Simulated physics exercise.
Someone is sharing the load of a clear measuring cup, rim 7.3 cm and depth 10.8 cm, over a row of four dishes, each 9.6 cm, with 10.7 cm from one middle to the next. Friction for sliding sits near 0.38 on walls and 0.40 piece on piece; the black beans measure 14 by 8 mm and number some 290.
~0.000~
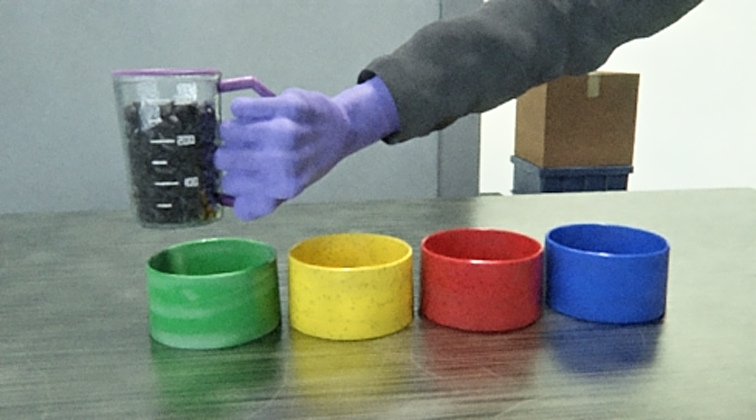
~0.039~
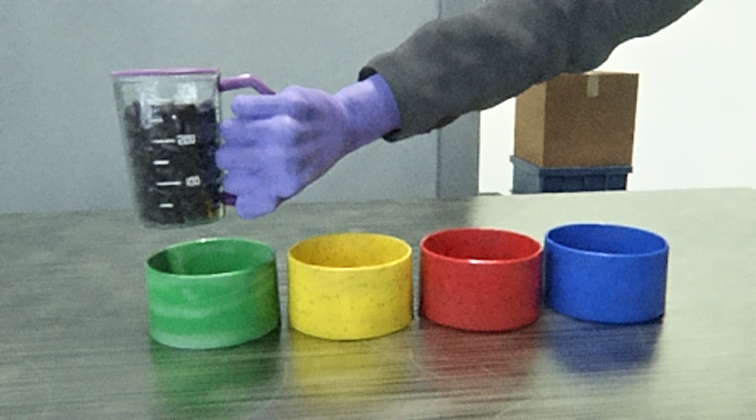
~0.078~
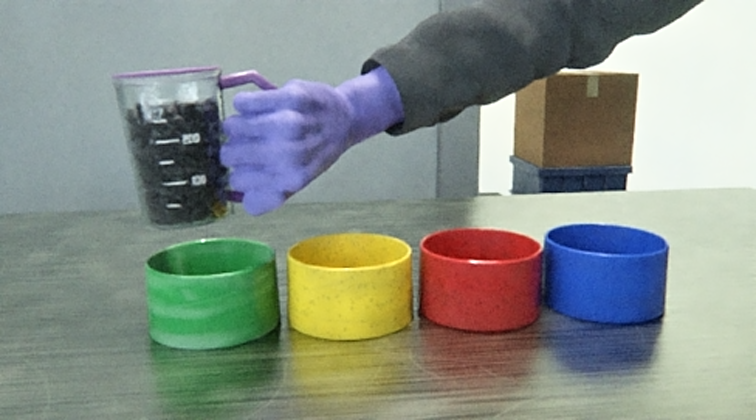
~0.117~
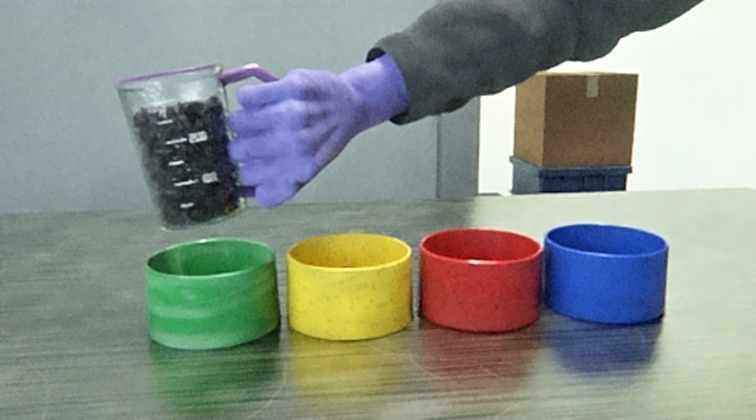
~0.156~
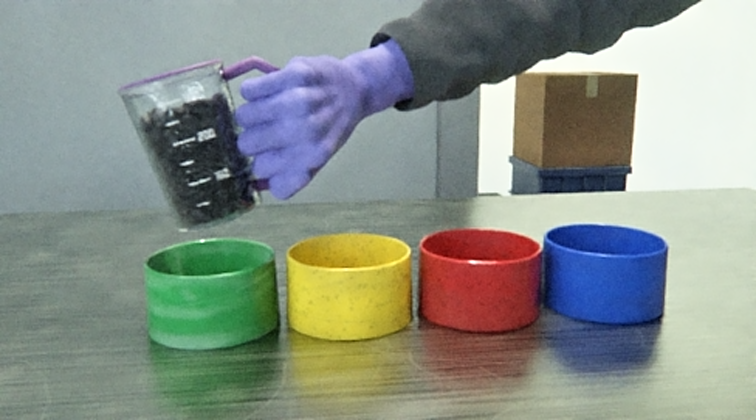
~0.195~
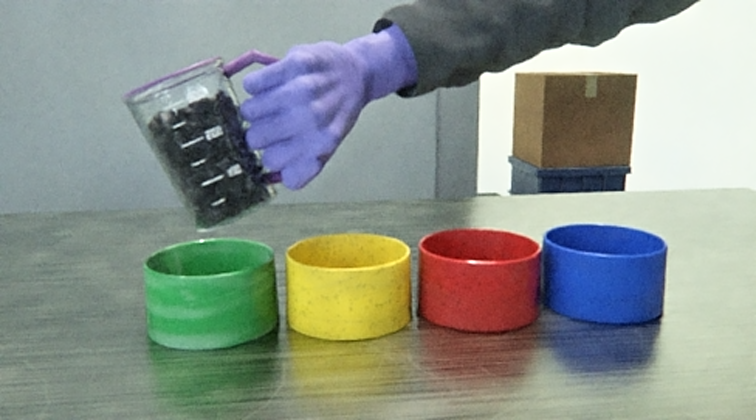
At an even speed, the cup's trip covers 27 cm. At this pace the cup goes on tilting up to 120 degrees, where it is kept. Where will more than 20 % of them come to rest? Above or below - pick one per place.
Red dish: Below; blue dish: Below; green dish: Below; yellow dish: Above; counter: Below.
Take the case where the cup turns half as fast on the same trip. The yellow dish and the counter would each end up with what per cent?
The yellow dish would get 10 and the counter 10.
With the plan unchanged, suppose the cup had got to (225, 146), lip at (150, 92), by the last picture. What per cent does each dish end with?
Red 80; blue 0; green 0; yellow 10.
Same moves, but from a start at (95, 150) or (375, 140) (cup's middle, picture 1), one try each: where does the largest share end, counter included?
The winner: Green; red.
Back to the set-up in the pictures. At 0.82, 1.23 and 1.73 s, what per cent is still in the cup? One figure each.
In order, near 80 %, 5 % and 0 %.
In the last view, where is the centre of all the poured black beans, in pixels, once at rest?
I'd say roughly (341, 290).
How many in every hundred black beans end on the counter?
Close to 10 %, more or less.
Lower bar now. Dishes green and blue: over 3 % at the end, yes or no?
Checking green: It clears; checking blue: It falls short.
After 0.82 s, tilt 119 degrees; cup holds 80 %, green 5 %, yellow 5 %.
Then, at 1.23 s, tilt 120 degrees; cup holds 5 %, green 10 %, yellow 80 %.
After 1.73 s, tilt 120 degrees; cup holds 0 %, green 10 %, yellow 80 %.
By 2.0 s all is still; red 0 %, blue 0 %, green 10 %, yellow 80 %, counter 10 %.
